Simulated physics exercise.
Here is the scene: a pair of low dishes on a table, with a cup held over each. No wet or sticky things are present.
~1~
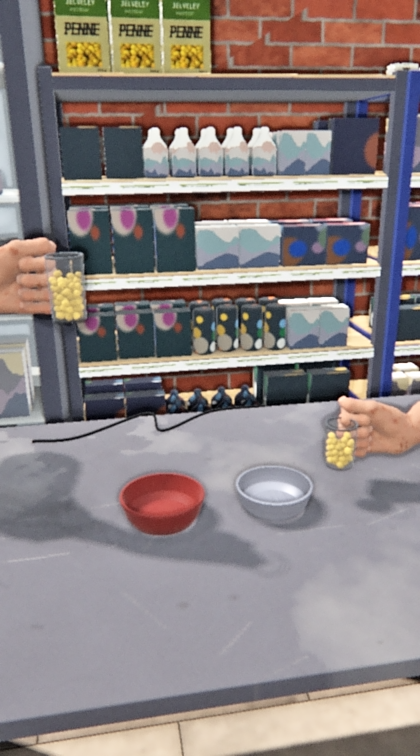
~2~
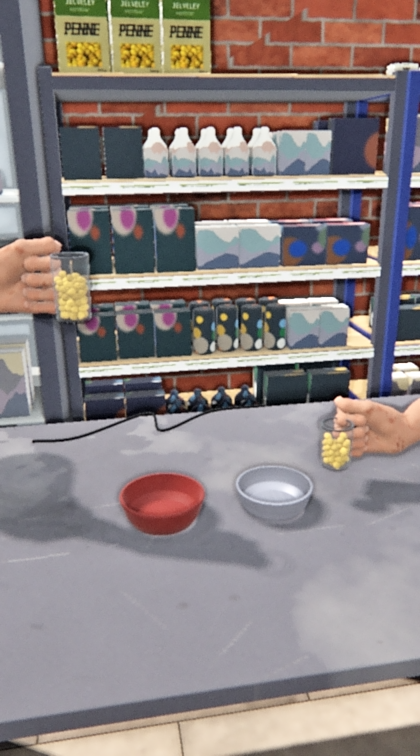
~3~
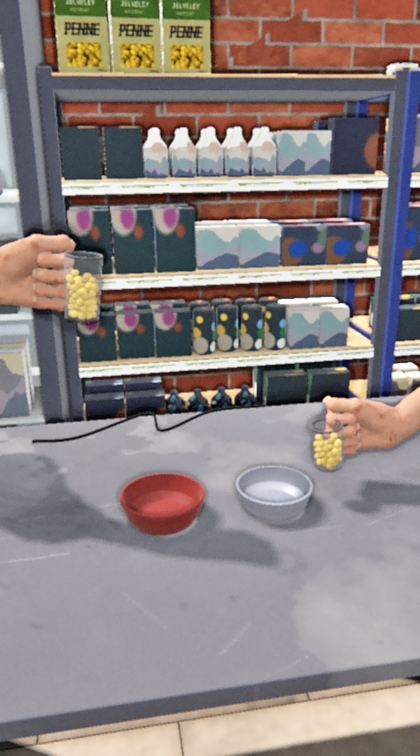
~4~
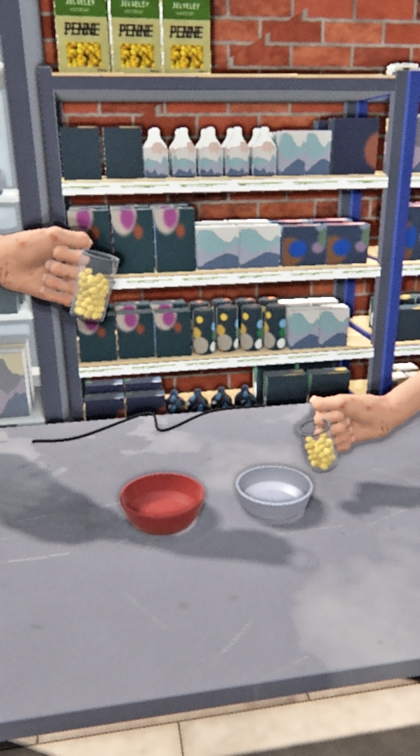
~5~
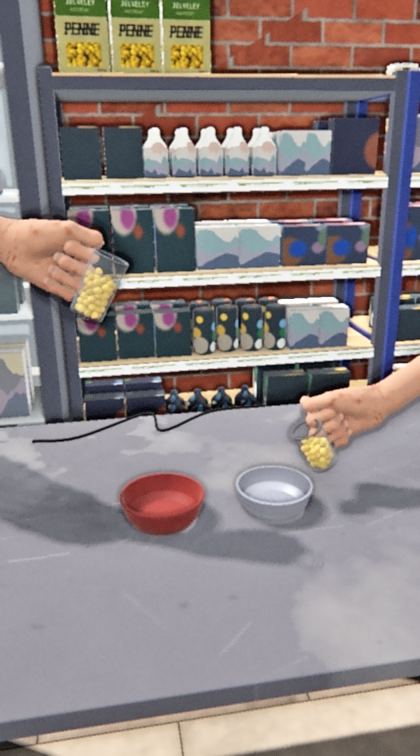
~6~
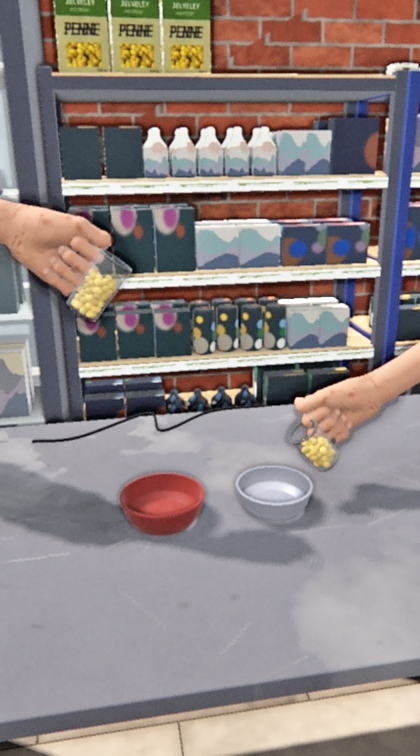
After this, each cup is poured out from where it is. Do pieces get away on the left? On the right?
Lab note: Left dish lost a few; right dish contained all.
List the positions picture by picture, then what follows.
Left dish near (167, 519), empty; left cup near (67, 288), holding puffed corn balls, high above its dish; right dish near (284, 506), empty; right cup near (340, 444), holding puffed corn balls, just above its dish, in the first picture.
Left cup near (72, 288), upright; right cup near (336, 444), upright, in the second picture.
Left cup near (83, 287), tipped 6°; right cup near (328, 445), tipped 6°, in the third picture.
Left cup near (94, 287), tipped 17°; right cup near (319, 446), tipped 17°, in the fourth picture.
Left cup near (98, 286), tipped 27°; right cup near (315, 446), tipped 27°, in the fifth picture.
Left dish near (167, 519); left cup near (98, 286), tipped 38°; right dish near (284, 506); right cup near (315, 446), tipped 38°, in the sixth picture.
Then, 0.23 s on from there, left, the whole lot still in the cup; right, the whole lot still in the cup.
Then, 0.52 s on from there, left, the whole lot still in the cup; right, the whole lot still in the cup.
Then, 0.84 s on from there, left, the bulk still in the cup, near a quarter in the air; right, the bulk still in the cup, a little in the dish, a little in the air.
In the end, left, the bulk in the dish, a little outside the dish; right, the whole lot in the dish, none at all outside the dish.
